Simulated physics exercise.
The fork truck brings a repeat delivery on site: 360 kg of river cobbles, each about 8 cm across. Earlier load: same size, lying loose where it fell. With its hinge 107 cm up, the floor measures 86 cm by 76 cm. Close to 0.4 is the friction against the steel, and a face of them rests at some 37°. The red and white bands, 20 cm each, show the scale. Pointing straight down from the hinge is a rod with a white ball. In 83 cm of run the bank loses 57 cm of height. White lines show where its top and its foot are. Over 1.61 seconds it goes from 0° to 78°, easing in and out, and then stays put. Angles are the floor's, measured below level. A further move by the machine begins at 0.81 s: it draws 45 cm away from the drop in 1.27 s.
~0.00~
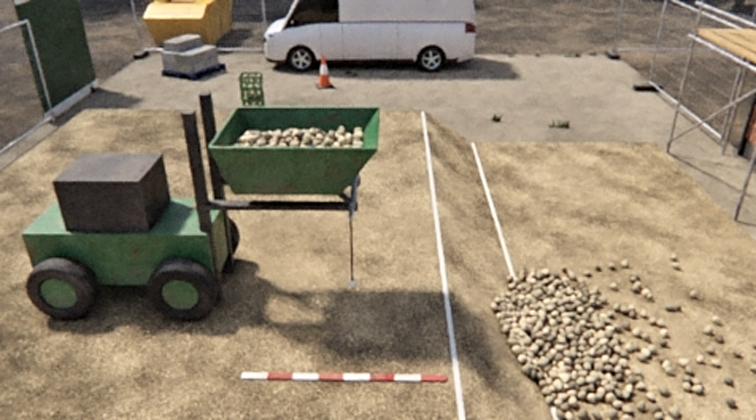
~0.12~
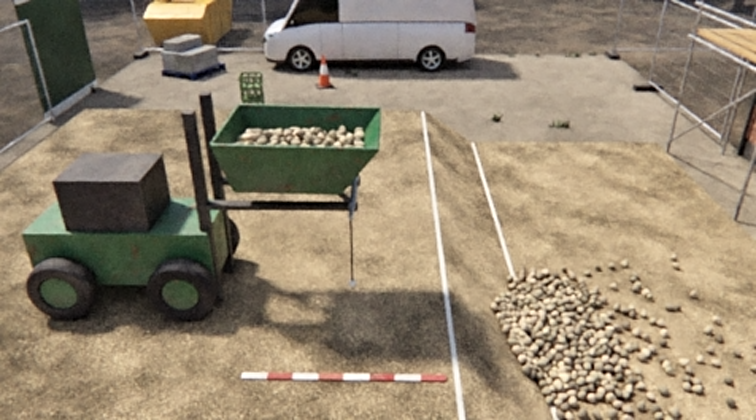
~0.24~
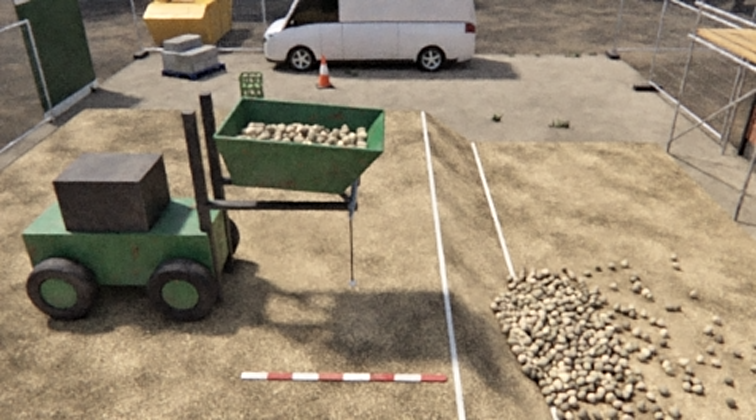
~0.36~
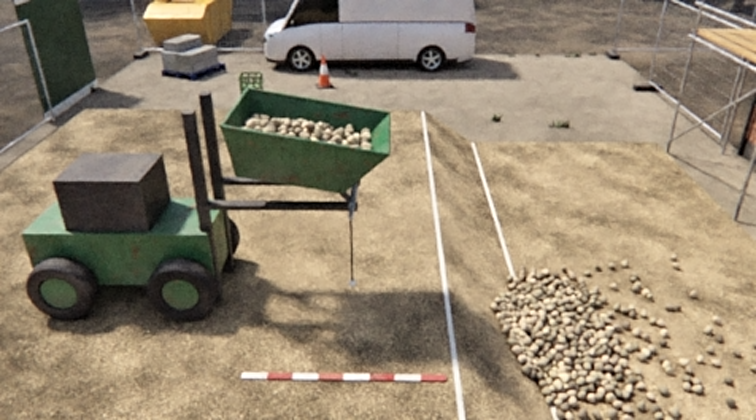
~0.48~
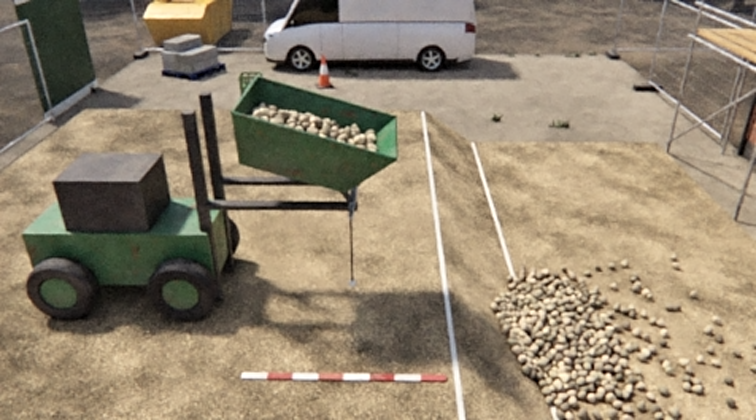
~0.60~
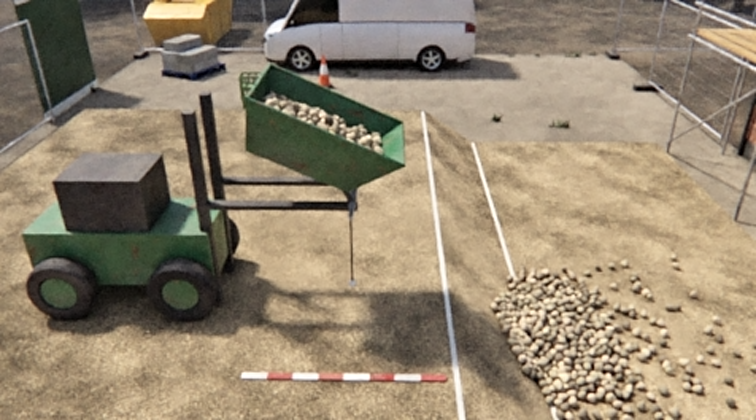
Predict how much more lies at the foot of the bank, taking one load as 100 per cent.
Some 20 per cent is added.
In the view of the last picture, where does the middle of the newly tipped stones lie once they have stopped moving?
Around (472, 301).
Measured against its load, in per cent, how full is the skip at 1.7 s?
That works out to about 40 %.
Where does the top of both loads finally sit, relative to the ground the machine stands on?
Roughly 20 cm higher than the ground.
After 1.2 s the floor is at 66°; in per cent of one load, 100 in the skip, 16 on the top or the slope, 83 at the foot of the bank; the foremost stones are at (726, 325).
After 1.7 s the floor is at 78°; in per cent of one load, 41 in the skip, 75 on the top or the slope, 83 at the foot of the bank; the foremost stones are at (726, 325).
After 2.5 s the floor is at 78°; in per cent of one load, 5 in the skip, 94 on the top or the slope, 100 at the foot of the bank; the foremost stones are at (726, 325).
After 5.0 s the floor is at 78°; in per cent of one load, 0 in the skip, 96 on the top or the slope, 103 at the foot of the bank; the foremost stones are at (726, 325). Net gain at the foot of the bank, 20.
